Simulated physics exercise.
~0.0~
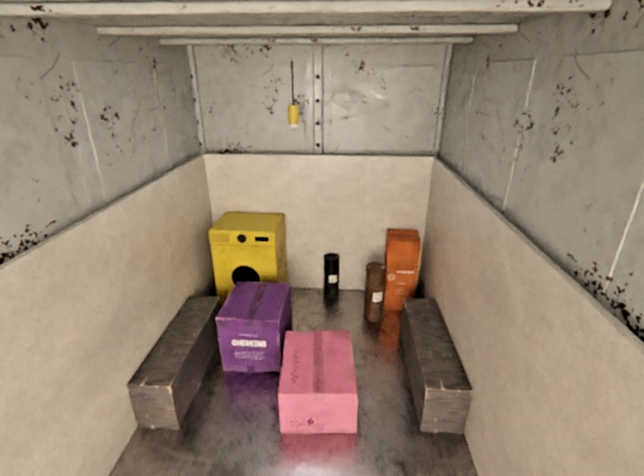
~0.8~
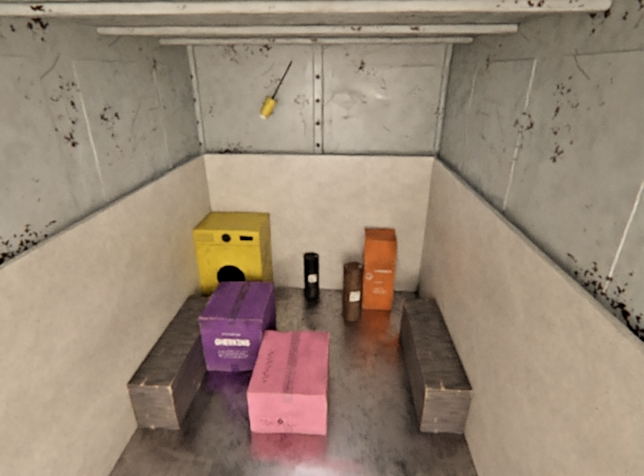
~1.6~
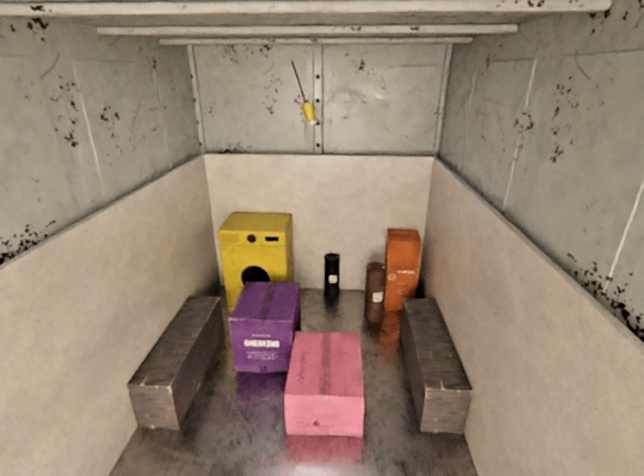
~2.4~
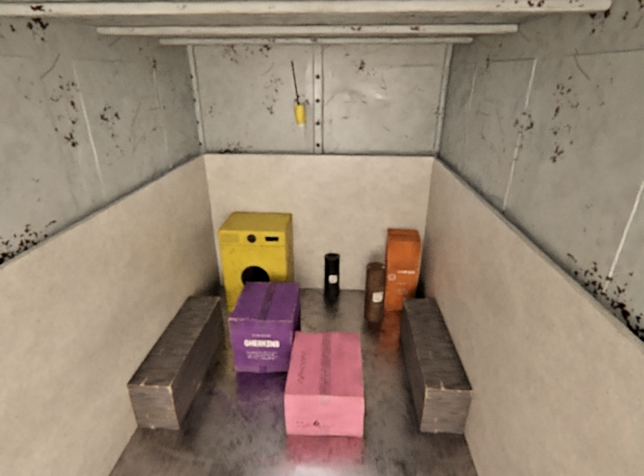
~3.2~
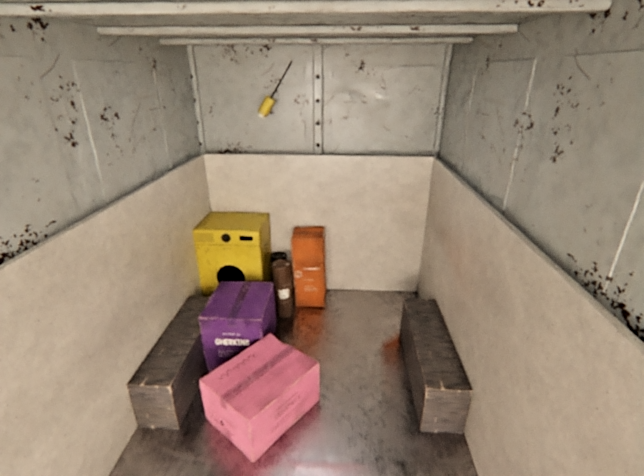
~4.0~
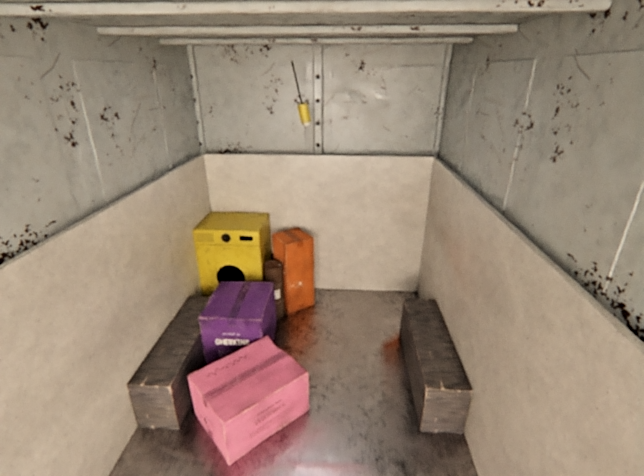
Boxes and canisters slid around a van's load bay beneath a swinging yellow object, moving left, then right, then far left. The pink box ended up twisted near the purple one, and the orange box finished beside the yellow appliance, tilted slightly.
